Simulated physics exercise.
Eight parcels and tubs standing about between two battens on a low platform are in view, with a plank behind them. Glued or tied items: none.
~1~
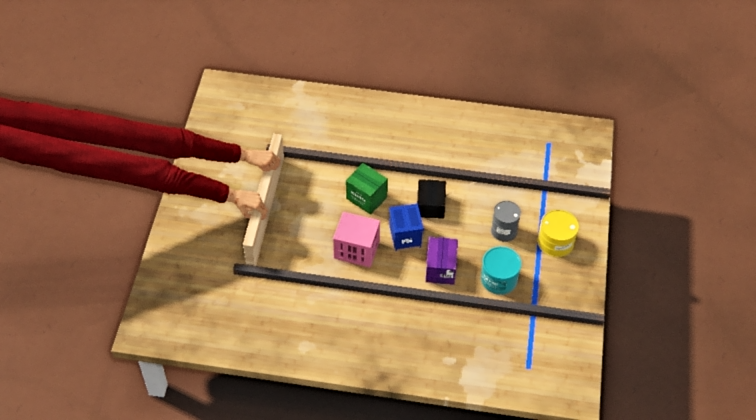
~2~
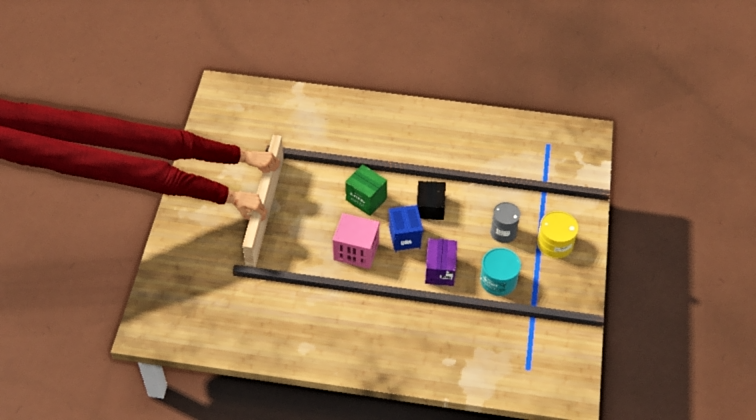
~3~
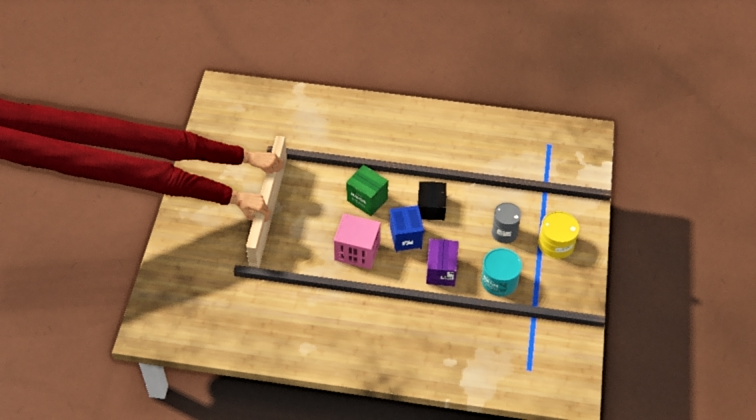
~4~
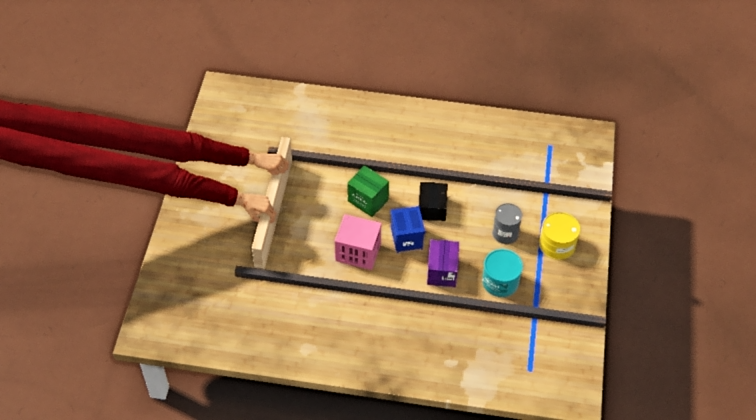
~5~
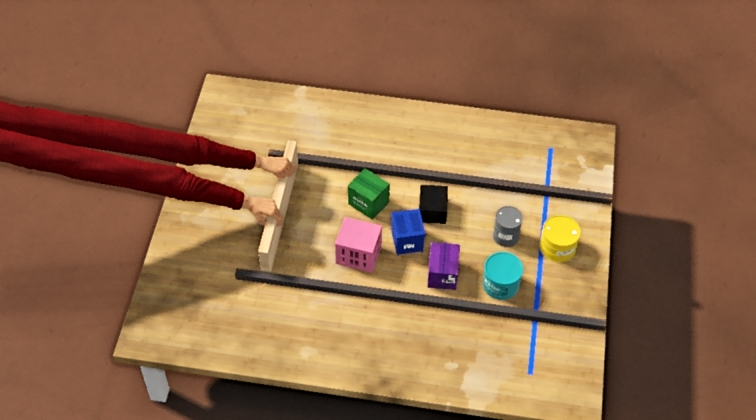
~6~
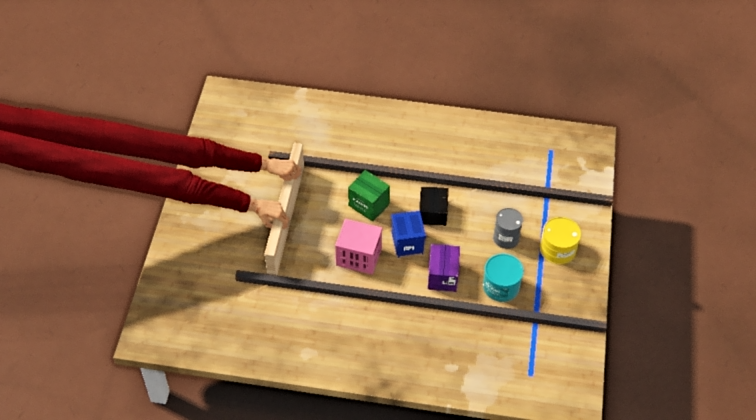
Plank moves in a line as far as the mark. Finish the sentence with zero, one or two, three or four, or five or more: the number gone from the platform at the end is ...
The number gone from the platform at the end is one or two.
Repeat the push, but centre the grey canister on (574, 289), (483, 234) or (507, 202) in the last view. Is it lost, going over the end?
Taking the places in order, it falls away, then keeps its place, then falls away.
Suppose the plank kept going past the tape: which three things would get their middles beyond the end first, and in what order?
First the turquoise pail, then the yellow canister, then the purple box.
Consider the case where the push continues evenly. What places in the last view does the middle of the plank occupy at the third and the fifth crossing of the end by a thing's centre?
At (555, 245) for the third, at (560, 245) for the fifth.
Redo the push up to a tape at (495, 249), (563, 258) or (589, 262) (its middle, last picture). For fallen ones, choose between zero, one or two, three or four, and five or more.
Not one; three or four; five or over.
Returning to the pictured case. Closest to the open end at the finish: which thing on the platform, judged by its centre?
Nearest at the end: The purple box.
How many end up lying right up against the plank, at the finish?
Count recorded: 3.
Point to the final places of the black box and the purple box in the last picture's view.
Final centres, first then second: (592, 220), (594, 290).
Soon after, none off yet; yellow canister at rest near (560, 241); turquoise pail at rest near (503, 278); grey canister at rest near (508, 229).
Then, none off yet; yellow canister at rest near (560, 241); turquoise pail moved a little near (511, 279); grey canister at rest near (508, 229).
Further on, none off yet; yellow canister moved a little near (573, 242); turquoise pail moved well along near (578, 289); grey canister moved about its own width near (541, 235).
By the end, the number that fall off is one or two; fallen, turquoise pail and yellow canister.
